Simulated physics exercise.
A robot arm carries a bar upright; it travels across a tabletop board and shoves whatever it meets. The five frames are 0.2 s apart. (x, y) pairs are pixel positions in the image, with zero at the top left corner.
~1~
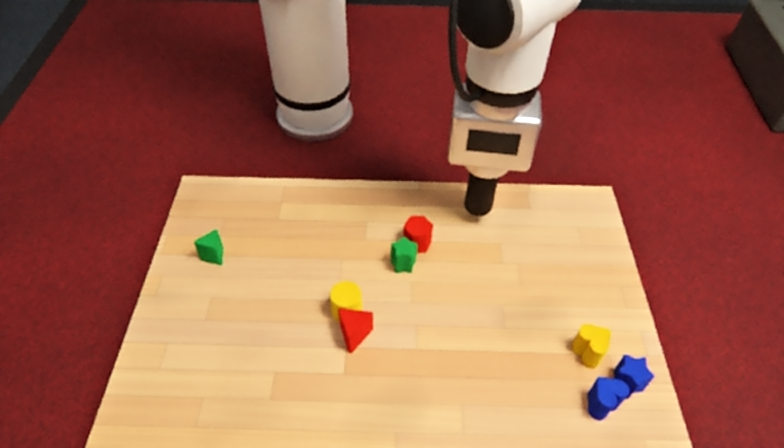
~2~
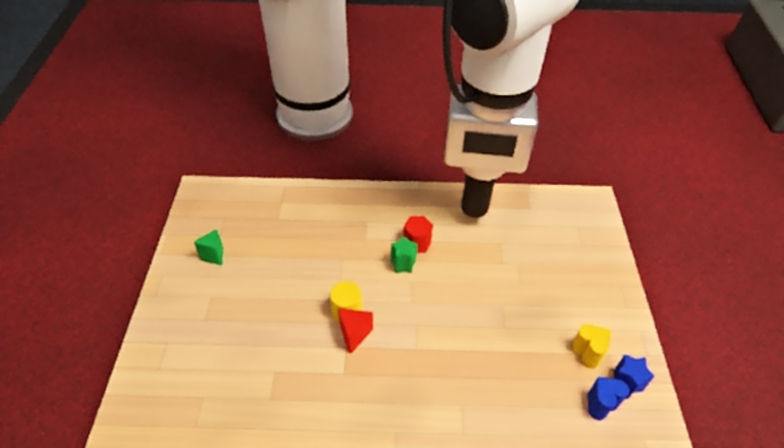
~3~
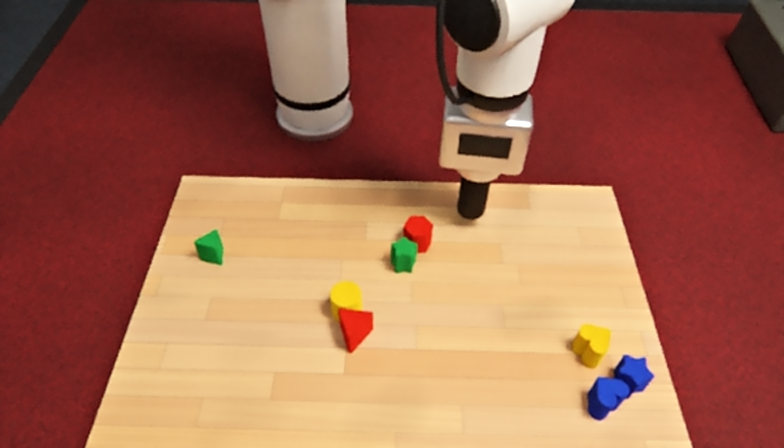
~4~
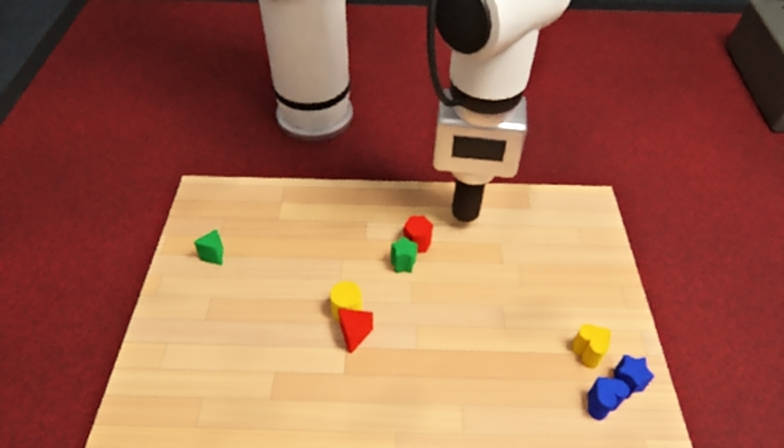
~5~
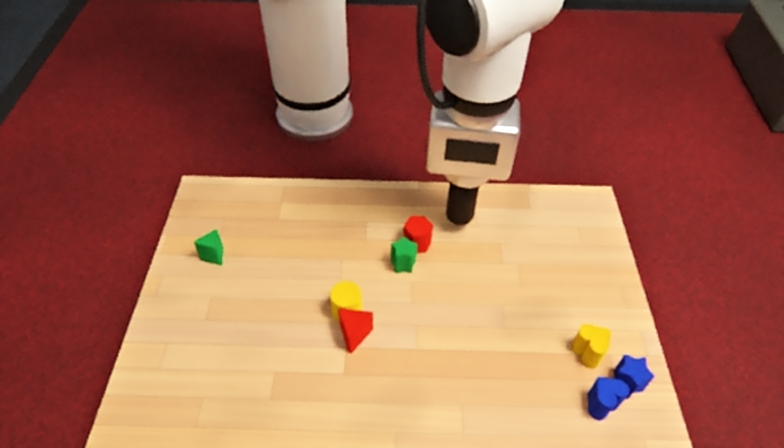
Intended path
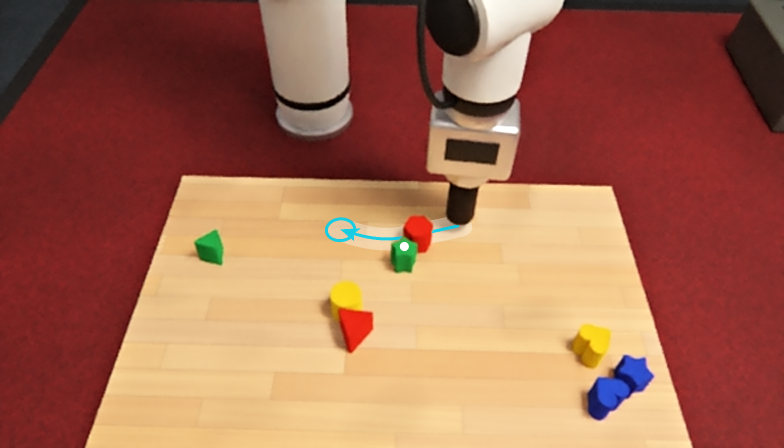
On a wooden board over red carpet, a robot arm's dark bar slides slightly left while the coloured blocks stay still.
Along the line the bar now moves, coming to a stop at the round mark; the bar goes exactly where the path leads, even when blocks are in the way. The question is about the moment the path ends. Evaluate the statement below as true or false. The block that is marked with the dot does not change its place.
This is false.
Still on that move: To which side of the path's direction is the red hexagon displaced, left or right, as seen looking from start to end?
Heads left.
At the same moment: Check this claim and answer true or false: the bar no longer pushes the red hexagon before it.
That statement is accurate.
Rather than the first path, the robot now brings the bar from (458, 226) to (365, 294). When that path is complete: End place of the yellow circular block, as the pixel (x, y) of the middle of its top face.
Roughly at (324, 306).
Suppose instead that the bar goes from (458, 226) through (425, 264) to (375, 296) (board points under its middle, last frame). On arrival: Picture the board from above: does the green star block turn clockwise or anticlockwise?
Seen from above, clockwise.
The line goes from (458, 226) through (420, 234) and (379, 239) to (341, 230); the dot is on the green star block.
The first path, step by step. One third of the way, bar at (420, 224); green star block at (400, 251), turned 30° anticlockwise; red hexagon at (402, 231), turned 15° anticlockwise.
Two thirds of the way, bar at (379, 228); green star block at (394, 257), turned 75° anticlockwise; red hexagon at (373, 243), turned 75° anticlockwise.
At the end, bar at (340, 219); green star block at (394, 257), turned 75° anticlockwise; red hexagon at (372, 243), turned 80° anticlockwise.
